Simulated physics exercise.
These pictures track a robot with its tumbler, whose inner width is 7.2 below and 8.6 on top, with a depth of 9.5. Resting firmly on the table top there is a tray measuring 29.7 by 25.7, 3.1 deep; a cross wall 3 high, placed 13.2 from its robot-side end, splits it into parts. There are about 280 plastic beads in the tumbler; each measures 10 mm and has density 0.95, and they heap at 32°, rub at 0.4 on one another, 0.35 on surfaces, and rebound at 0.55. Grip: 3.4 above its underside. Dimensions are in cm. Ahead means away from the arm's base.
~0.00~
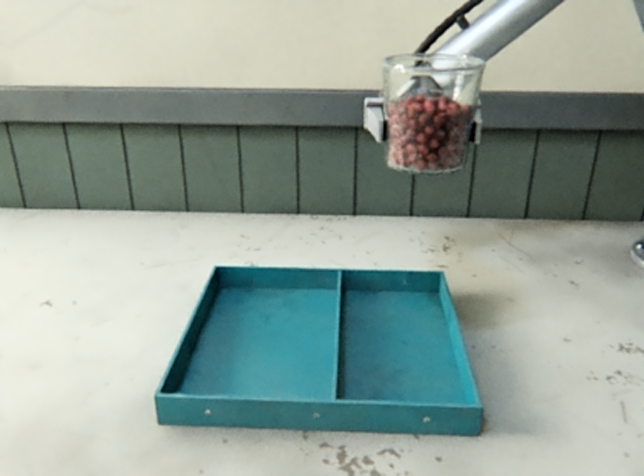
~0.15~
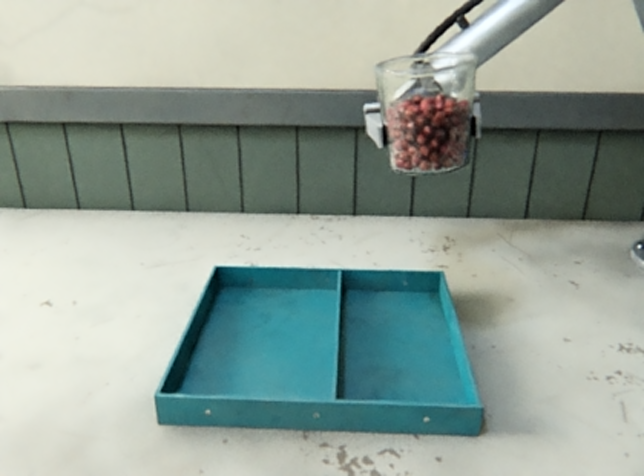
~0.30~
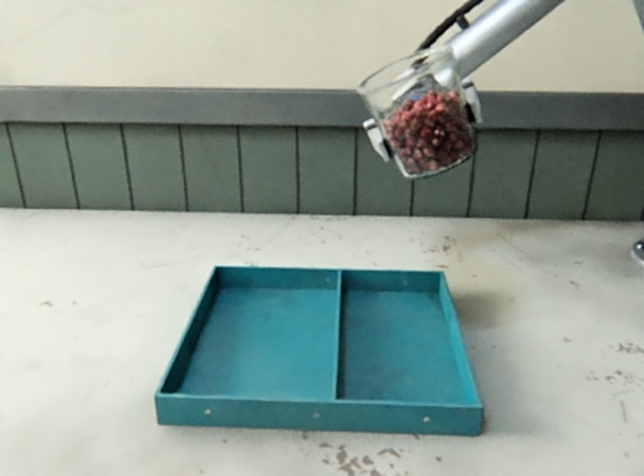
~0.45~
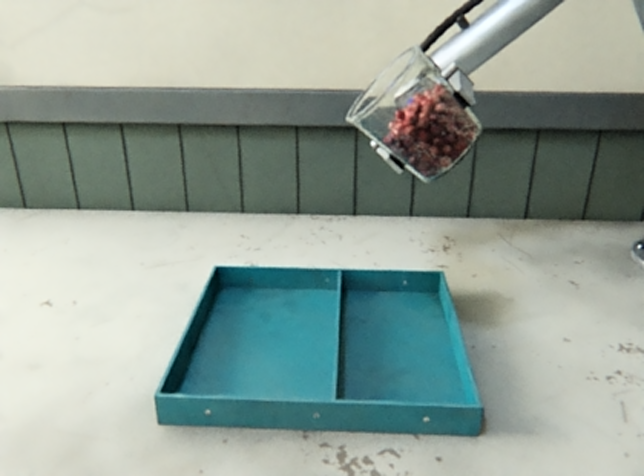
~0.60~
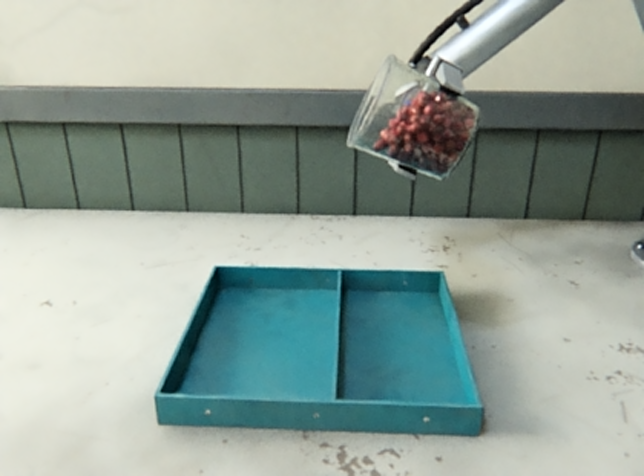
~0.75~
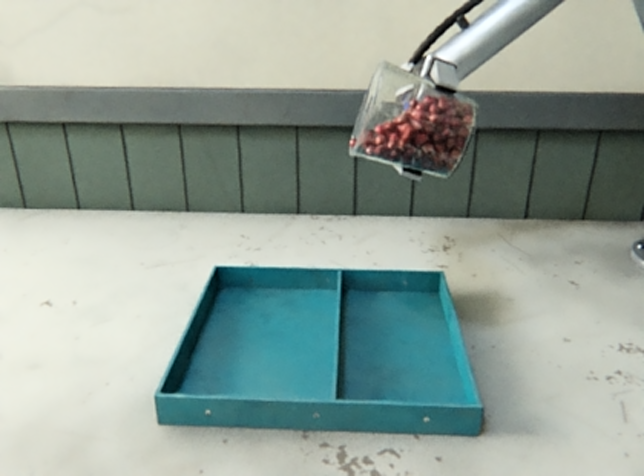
A clear tumbler of dark red beads, held by a robot arm above a divided teal tray, tilted steadily to the left until it lay nearly on its side, the beads shifting toward its rim.
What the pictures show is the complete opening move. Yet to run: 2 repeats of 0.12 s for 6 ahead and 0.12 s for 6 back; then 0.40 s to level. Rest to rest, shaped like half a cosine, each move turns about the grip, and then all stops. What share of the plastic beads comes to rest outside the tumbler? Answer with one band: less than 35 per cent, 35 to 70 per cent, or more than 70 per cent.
More than 70 per cent.
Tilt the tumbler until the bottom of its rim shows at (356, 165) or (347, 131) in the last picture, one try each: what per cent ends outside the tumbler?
Close to 95 percent for the first and close to 45 percent for the second.
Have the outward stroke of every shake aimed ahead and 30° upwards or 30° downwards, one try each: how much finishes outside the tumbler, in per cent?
90 and 40 %.
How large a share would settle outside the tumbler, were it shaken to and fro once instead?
Result: Approximately 60 per cent.
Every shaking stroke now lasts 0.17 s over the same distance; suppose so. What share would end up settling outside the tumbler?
50 %.
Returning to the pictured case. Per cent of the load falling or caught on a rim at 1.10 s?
Around 47 per cent of the load.
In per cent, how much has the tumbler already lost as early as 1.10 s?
I'd put it at some 55 per cent at that point.
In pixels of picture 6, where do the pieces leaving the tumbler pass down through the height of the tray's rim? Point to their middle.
About at (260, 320).
After 1.10 s, tilted 72° forward, highest piece 27 above the table; 121 in the tumbler, 25 in the far-side part, 131 in flight or on a rim.
After 1.45 s, tilted 29° forward, highest piece 27 above the table; 173 in the far-side part, 62 in the tumbler, 27 on the table or floor, 12 in the robot-side part, 3 in flight or on a rim.
After 1.83 s, level, highest piece 26 above the table; 174 in the far-side part, 62 in the tumbler, 29 on the table or floor, 12 in the robot-side part.
After 2.88 s, level, highest piece 26 above the table; 174 in the far-side part, 62 in the tumbler, 29 on the table or floor, 12 in the robot-side part.
At rest, 174 in the far-side part, 62 in the tumbler, 29 on the table or floor, 12 in the robot-side part. That is 78 % outside the tumbler.
